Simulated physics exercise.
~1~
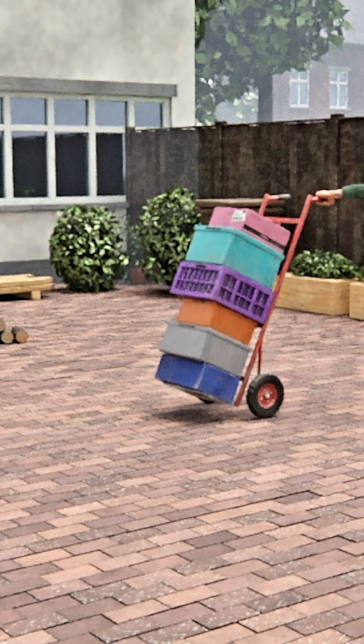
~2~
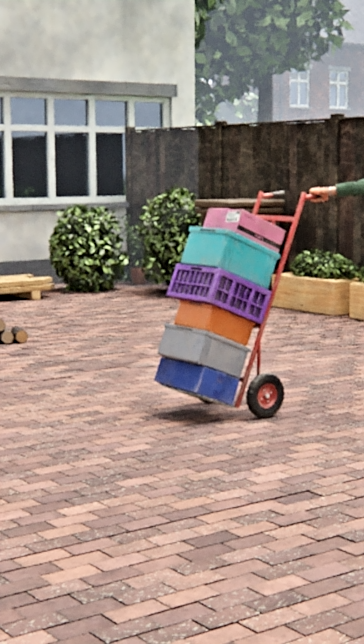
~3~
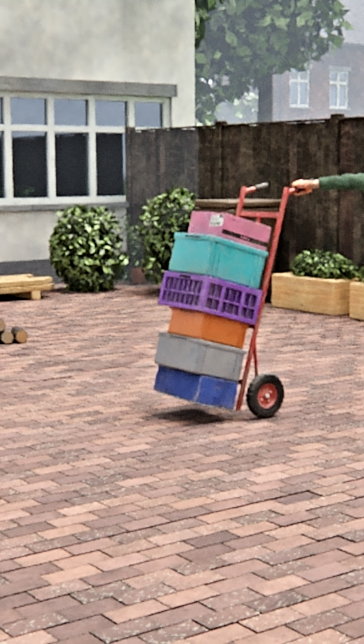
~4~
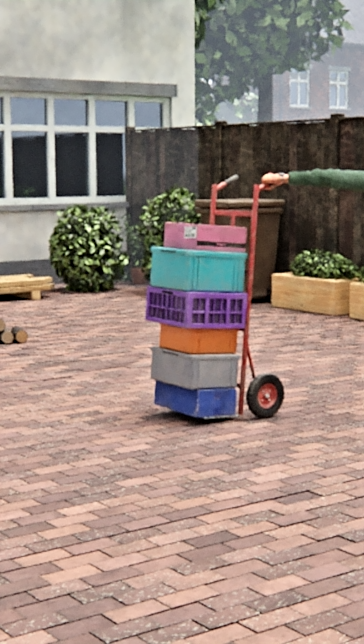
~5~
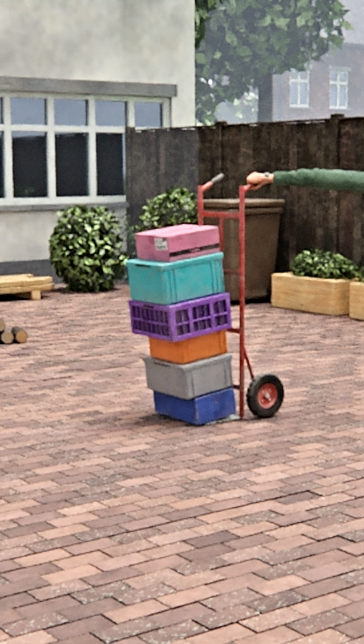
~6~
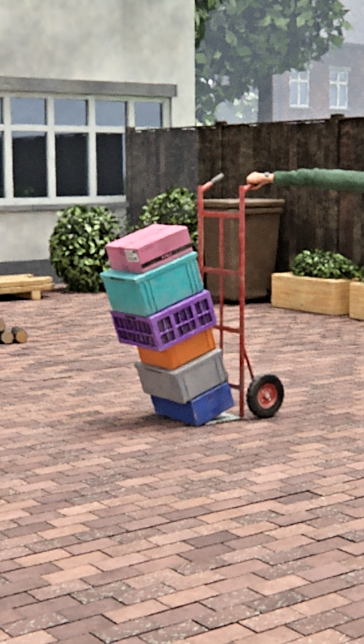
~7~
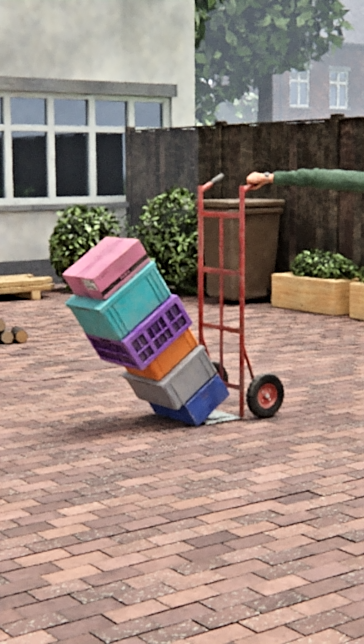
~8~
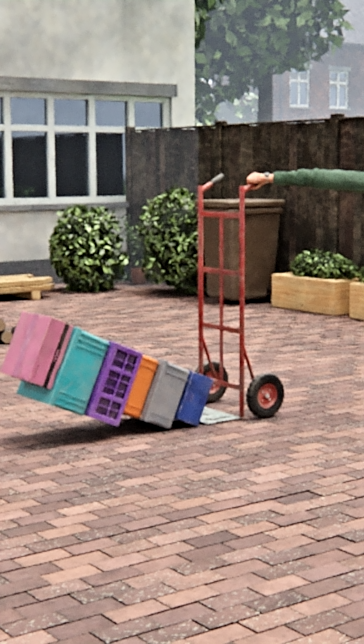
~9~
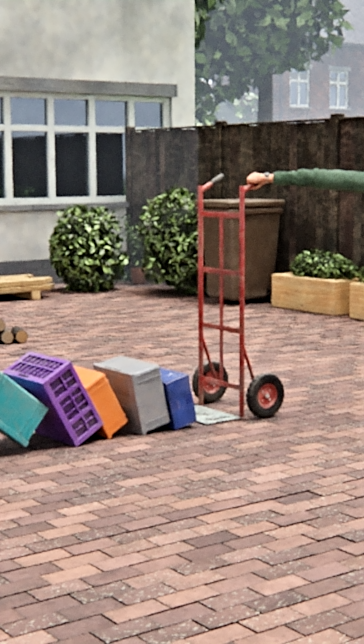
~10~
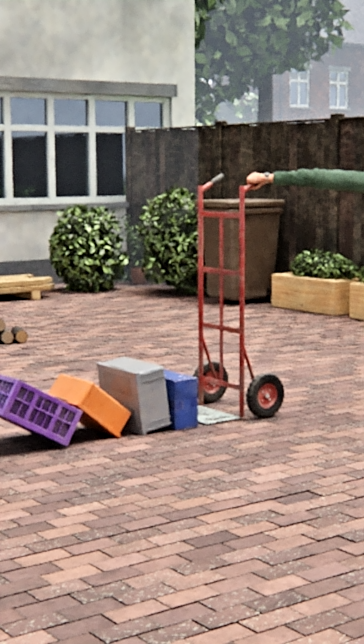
A stack of coloured crates topples left off a red hand truck as an arm tips it upright.
